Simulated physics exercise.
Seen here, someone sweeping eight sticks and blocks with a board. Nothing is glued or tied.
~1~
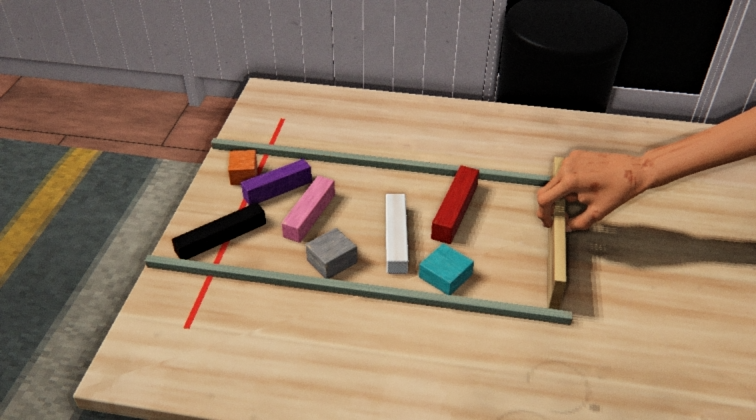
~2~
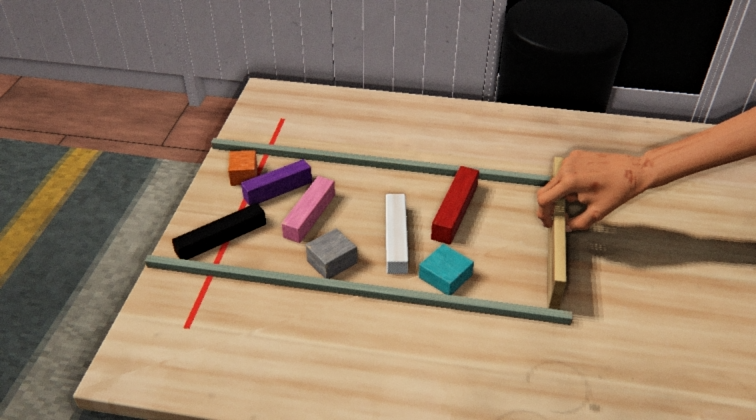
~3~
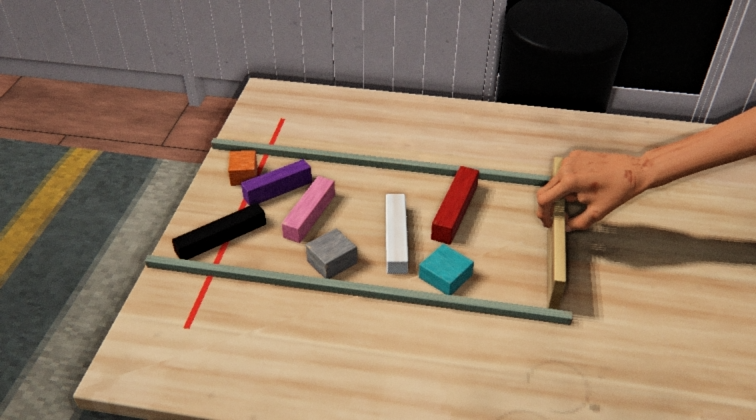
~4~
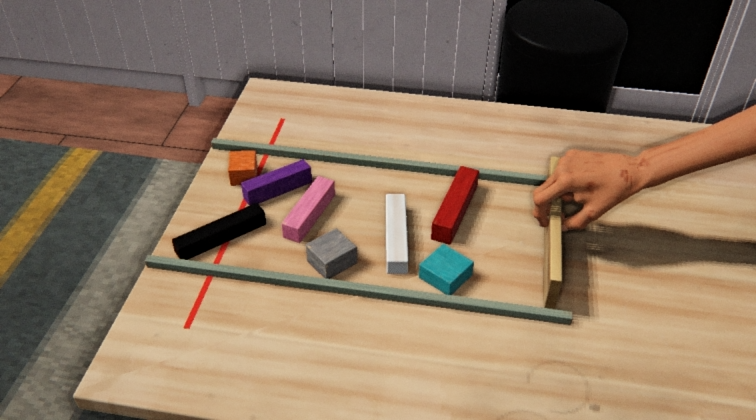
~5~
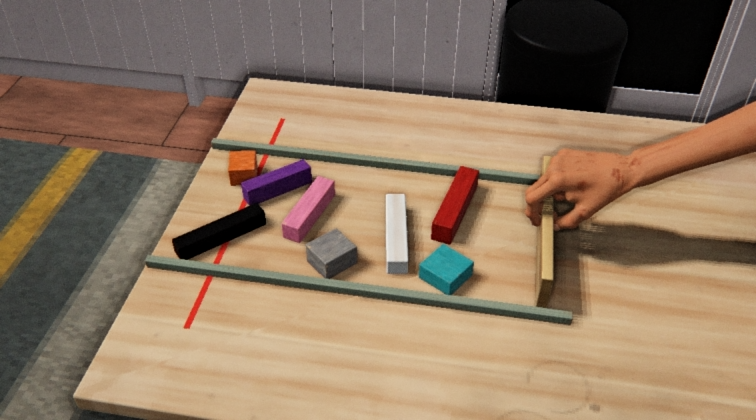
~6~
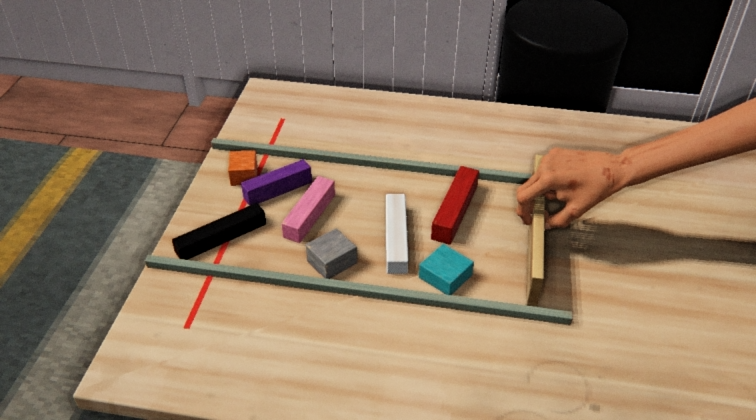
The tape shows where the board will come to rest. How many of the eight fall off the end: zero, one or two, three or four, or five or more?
The number that fall off is three or four.
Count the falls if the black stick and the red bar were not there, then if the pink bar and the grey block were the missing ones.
It would be 0 and 0.
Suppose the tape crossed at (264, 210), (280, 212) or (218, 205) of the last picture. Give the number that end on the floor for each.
Down on the floor: 1, 0 and 5.
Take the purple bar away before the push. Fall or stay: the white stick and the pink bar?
The white stick remains up, the pink bar survives.
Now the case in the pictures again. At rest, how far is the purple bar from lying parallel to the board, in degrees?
About 40°.
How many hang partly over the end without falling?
That would be 2.
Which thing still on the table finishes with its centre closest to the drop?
That is the purple bar.
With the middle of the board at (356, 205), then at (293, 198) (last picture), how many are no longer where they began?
5 and 8.
Soon after, none off yet; orange block at rest near (243, 168); black stick at rest near (220, 231); purple bar at rest near (277, 183).
In the end, the number that fall off is three or four; gone, grey block, black stick and orange block.
